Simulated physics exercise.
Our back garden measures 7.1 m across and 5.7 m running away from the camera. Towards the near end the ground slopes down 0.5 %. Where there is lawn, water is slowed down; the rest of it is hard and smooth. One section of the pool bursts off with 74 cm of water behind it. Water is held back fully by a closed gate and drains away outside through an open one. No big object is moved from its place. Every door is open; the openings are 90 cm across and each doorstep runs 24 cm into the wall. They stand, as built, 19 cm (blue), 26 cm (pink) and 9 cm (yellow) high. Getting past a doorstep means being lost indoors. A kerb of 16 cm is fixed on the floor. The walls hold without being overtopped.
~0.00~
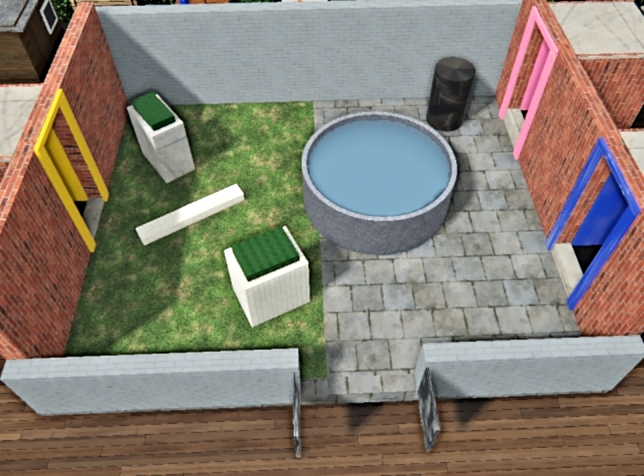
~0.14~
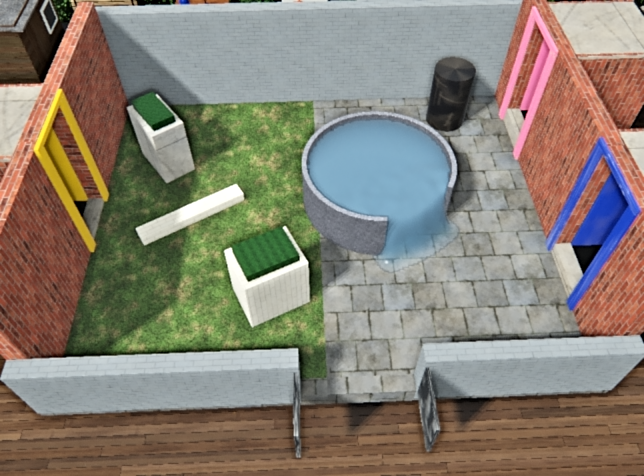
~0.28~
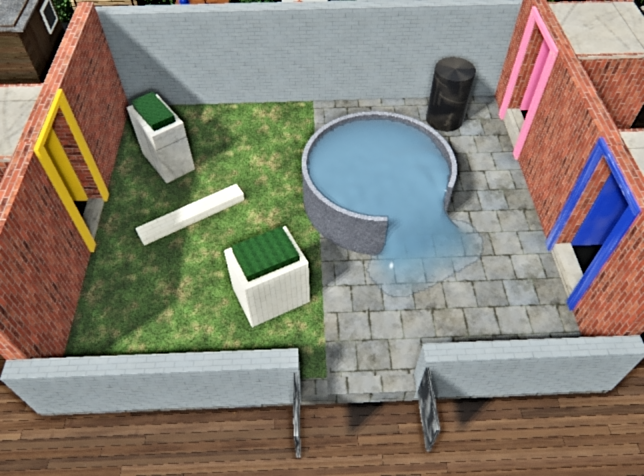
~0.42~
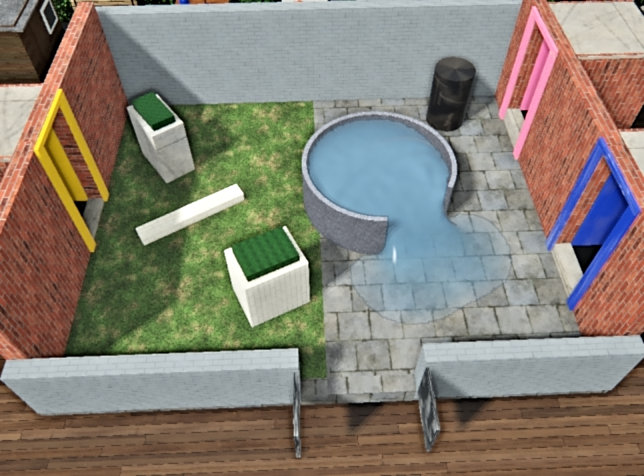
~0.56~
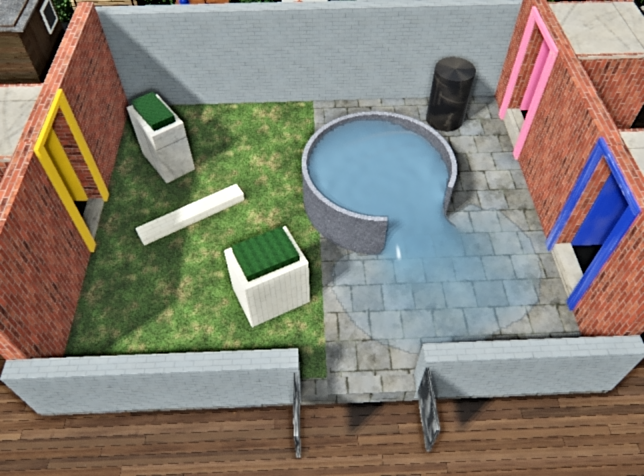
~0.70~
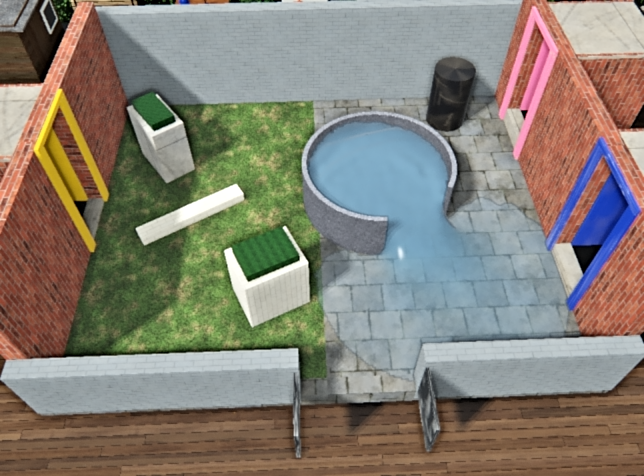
A walled back garden, half lawn and half grey paving, is seen from high above by a still camera. A yellow doorway stands on the left, pink and blue ones on the right, with two pale planters and a white beam on the grass and a dark barrel behind a round stone pool. The pool's front right side opens, and water pours out, spreading across the paving towards the viewer.
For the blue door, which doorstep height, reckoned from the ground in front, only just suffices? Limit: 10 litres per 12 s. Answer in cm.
A doorstep of roughly 30 cm.
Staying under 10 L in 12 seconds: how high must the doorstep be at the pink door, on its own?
At pink, about 11.5 cm.
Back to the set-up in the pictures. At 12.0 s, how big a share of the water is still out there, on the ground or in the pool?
Roughly 74 percent of the water remains.
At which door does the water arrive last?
Door: Yellow.
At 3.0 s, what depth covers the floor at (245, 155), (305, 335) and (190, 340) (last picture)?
In that order: 0, 2 and 0 cm.
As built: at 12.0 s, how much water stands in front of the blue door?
Lab note: Depth approx. 7.5 cm.
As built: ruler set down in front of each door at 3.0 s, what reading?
Blue door: 27 cm; pink door: 1 cm; yellow door: 0 cm.
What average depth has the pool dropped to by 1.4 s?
Some 47 cm.
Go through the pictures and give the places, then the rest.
The first frame shows still water, 74 cm deep, in the pool at (378, 165); the blue door at (584, 234) is dry.
In the second frame, the front is at (450, 238), 0.3 m from the gap at (420, 231); 0.3 m2 of floor is wet, 74 cm left at the back.
In the third frame, water pours out at (419, 233) and has run 0.8 m, to (474, 256); about 10 cm deep outside, 74 cm at the back.
In the fourth frame, water pours out at (419, 235) and has run 1.3 m, to (503, 275); about 8 cm deep outside, 74 cm at the back.
In the fifth frame, the front is at (518, 313), 1.8 m from the gap at (419, 234); 4.7 m2 of floor is wet, 71 cm left at the back.
In the sixth frame, the front is at (555, 335), 2.3 m from the gap at (419, 234); 6.9 m2 of floor is wet, 63 cm left at the back; water is at the blue door at (584, 234).
After 1.4 s water covers 25 % of the floor, deepest (59 cm) near (588, 366); 25 cm at the blue door, 0 litres in over its 19 cm doorstep.
After 3.0 s water covers 30 % of the floor, deepest (30 cm) near (475, 289); 27 cm at the blue door, 74 litres in over its 19 cm doorstep.
After 12.0 s water covers 95 % of the floor, deepest (8 cm) near (520, 239); 7 cm at the blue door, 93 litres in over its 19 cm doorstep.
At the blue door as built, the water arrived by 0.7 s and peaked near 33 cm at 2.2 s.
With a doorstep of 27 cm, 22 litres would have come in within the 12 s; with 36 cm, 2 litres. So under 10 litres takes about 30 cm.
